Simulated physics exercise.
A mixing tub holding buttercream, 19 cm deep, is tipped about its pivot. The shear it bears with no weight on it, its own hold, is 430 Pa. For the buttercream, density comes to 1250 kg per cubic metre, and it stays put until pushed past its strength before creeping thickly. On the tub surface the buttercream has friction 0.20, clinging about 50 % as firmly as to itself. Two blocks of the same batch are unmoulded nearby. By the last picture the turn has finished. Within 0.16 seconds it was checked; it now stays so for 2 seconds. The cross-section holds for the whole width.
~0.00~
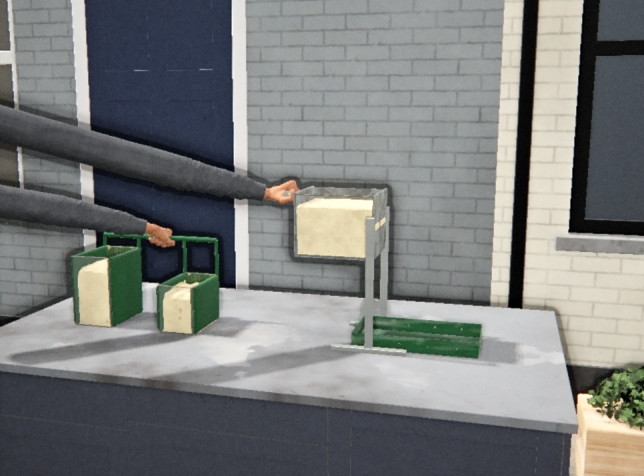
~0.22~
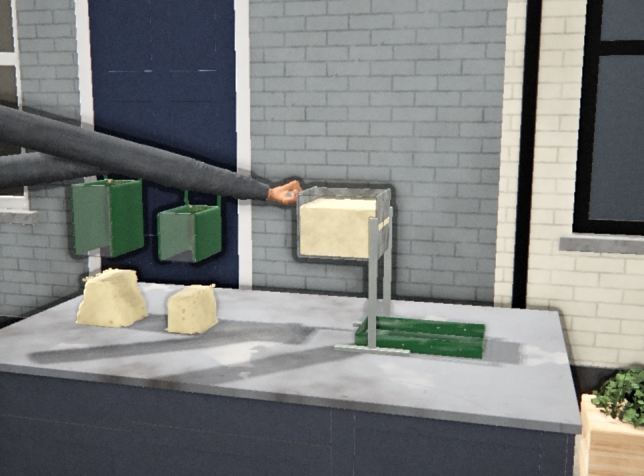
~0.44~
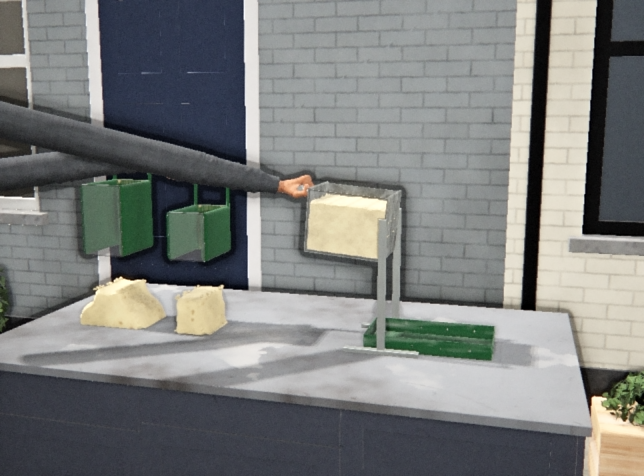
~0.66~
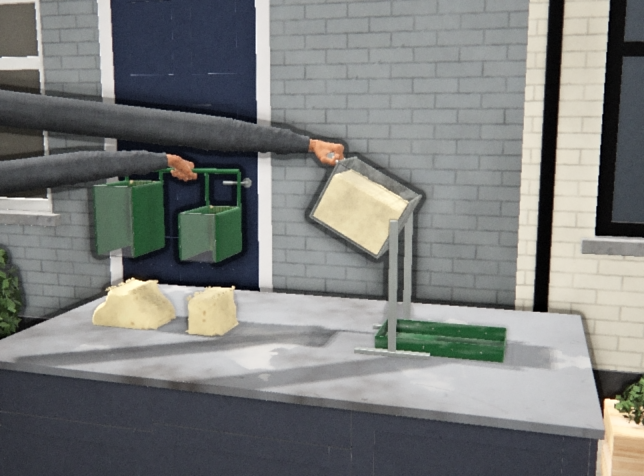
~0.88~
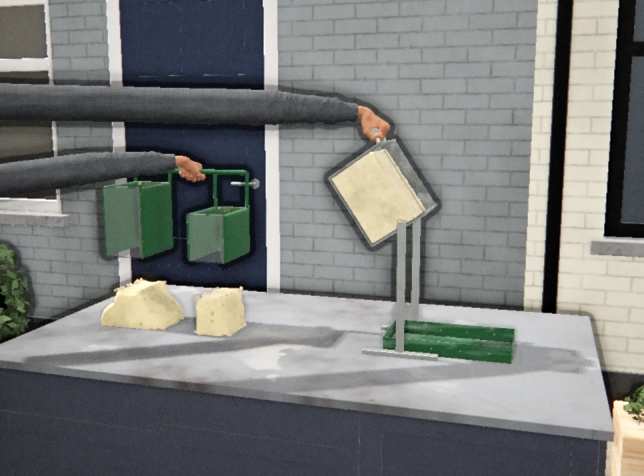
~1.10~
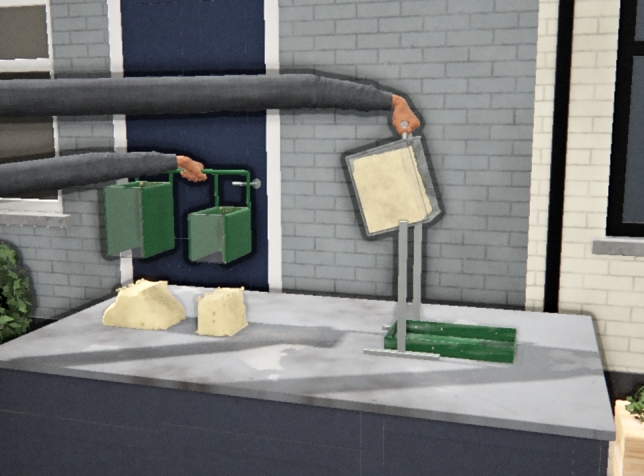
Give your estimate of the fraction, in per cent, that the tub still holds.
The tub still holds about 77 per cent.
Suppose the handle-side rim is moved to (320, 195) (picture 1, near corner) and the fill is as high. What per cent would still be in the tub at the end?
100 %.
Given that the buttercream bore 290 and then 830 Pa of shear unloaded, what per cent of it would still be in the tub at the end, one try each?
About 60 % first, about 100 % second.
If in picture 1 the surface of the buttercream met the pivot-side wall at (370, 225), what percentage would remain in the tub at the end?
That gives some 100 %.
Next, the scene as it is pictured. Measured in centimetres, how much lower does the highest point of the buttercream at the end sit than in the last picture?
The top ends up some 7 cm below its level in the last picture.
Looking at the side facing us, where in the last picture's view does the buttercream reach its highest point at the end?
It ends up highest close to (383, 174).
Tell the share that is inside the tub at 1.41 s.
Around 90 percent stays in the tub.
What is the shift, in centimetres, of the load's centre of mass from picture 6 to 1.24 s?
Roughly 2 cm.
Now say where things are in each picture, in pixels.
The first frame shows handle-side rim at (297, 194), tilt 0 degrees; highest point of the buttercream at (302, 206); test blocks 21 cm, 13 cm high (left to right).
The second frame shows handle-side rim at (300, 194), tilt 0 degrees; highest point of the buttercream at (305, 206); test blocks 16 cm, 13 cm high (left to right).
The third frame shows handle-side rim at (311, 189), tilt 5 degrees; highest point of the buttercream at (315, 202); test blocks 13 cm, 13 cm high (left to right).
The fourth frame shows handle-side rim at (341, 163), tilt 29 degrees; highest point of the buttercream at (339, 176); test blocks 13 cm, 13 cm high (left to right).
The fifth frame shows handle-side rim at (382, 144), tilt 56 degrees; highest point of the buttercream at (370, 155); test blocks 13 cm, 13 cm high (left to right).
The sixth frame shows handle-side rim at (408, 141), tilt 73 degrees; highest point of the buttercream at (395, 151); test blocks 13 cm, 13 cm high (left to right).
By 1.24 s, the tub is at 73 degrees and holds 99 %.
By 1.41 s, the tub is at 73 degrees and holds 92 %.
By 1.58 s, the tub is at 73 degrees and holds 84 %.
By 1.75 s, the tub is at 73 degrees and holds 78 %.
By 3.10 s, at the end, the tub is at 73 degrees and holds 77 %.
